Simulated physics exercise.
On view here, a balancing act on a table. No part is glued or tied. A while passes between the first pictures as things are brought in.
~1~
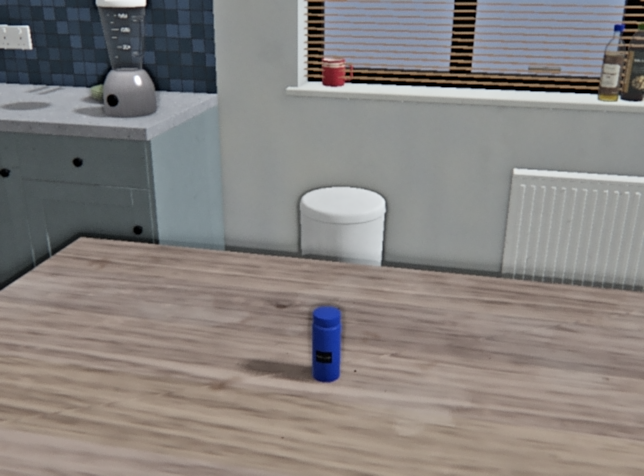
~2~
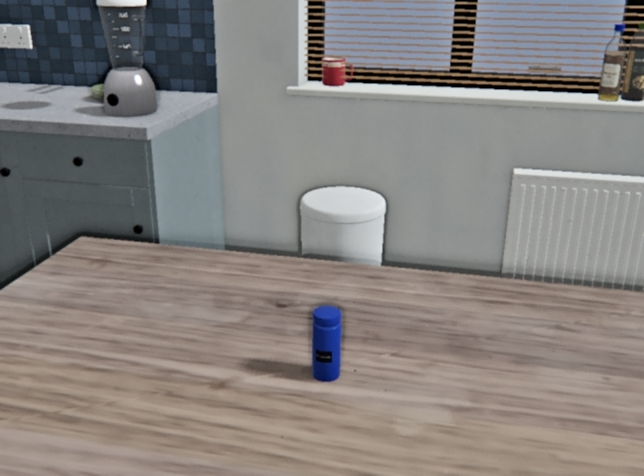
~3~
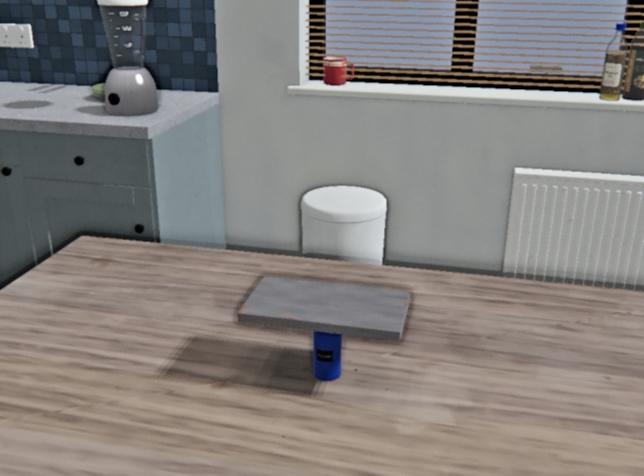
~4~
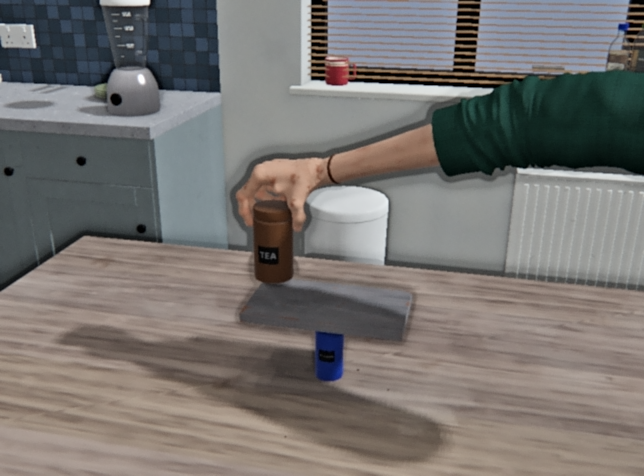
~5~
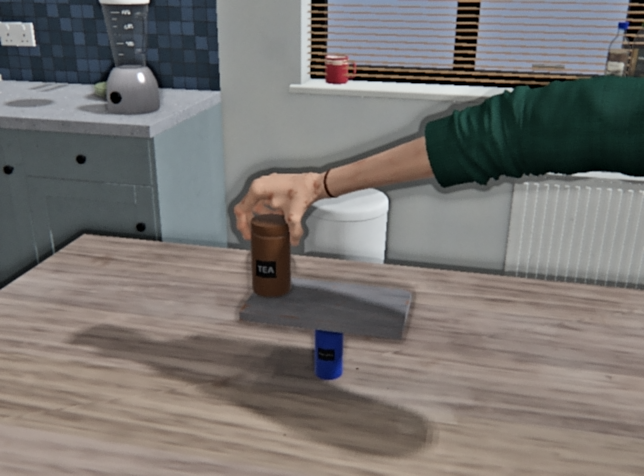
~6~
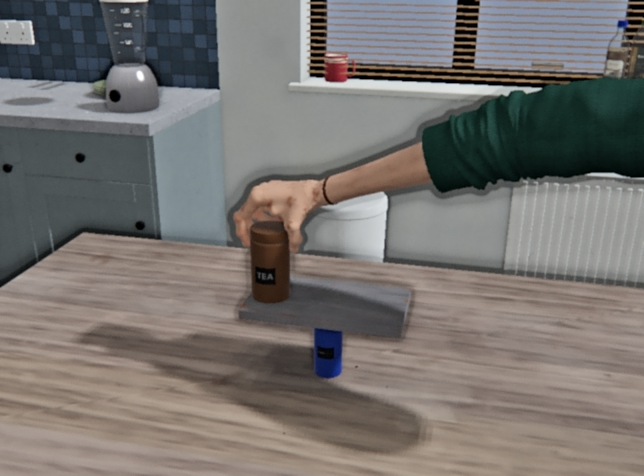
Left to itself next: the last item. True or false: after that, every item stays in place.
False.
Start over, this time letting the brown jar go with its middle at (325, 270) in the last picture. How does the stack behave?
Stands.
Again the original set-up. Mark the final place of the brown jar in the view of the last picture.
It ends up close to (197, 345).
Then, 0.40 s on from there, brown jar now fallen; grey board turned 65° from how it was put.
Then, 0.50 s on from there, grey board turned 65° from how it was put.
Then, 0.80 s on from there, blue shaker and grey board now fallen.
In the end, fallen, brown jar, blue shaker and grey board. At the end, from the last picture's camera, brown jar near (197, 345). The stack comes apart.
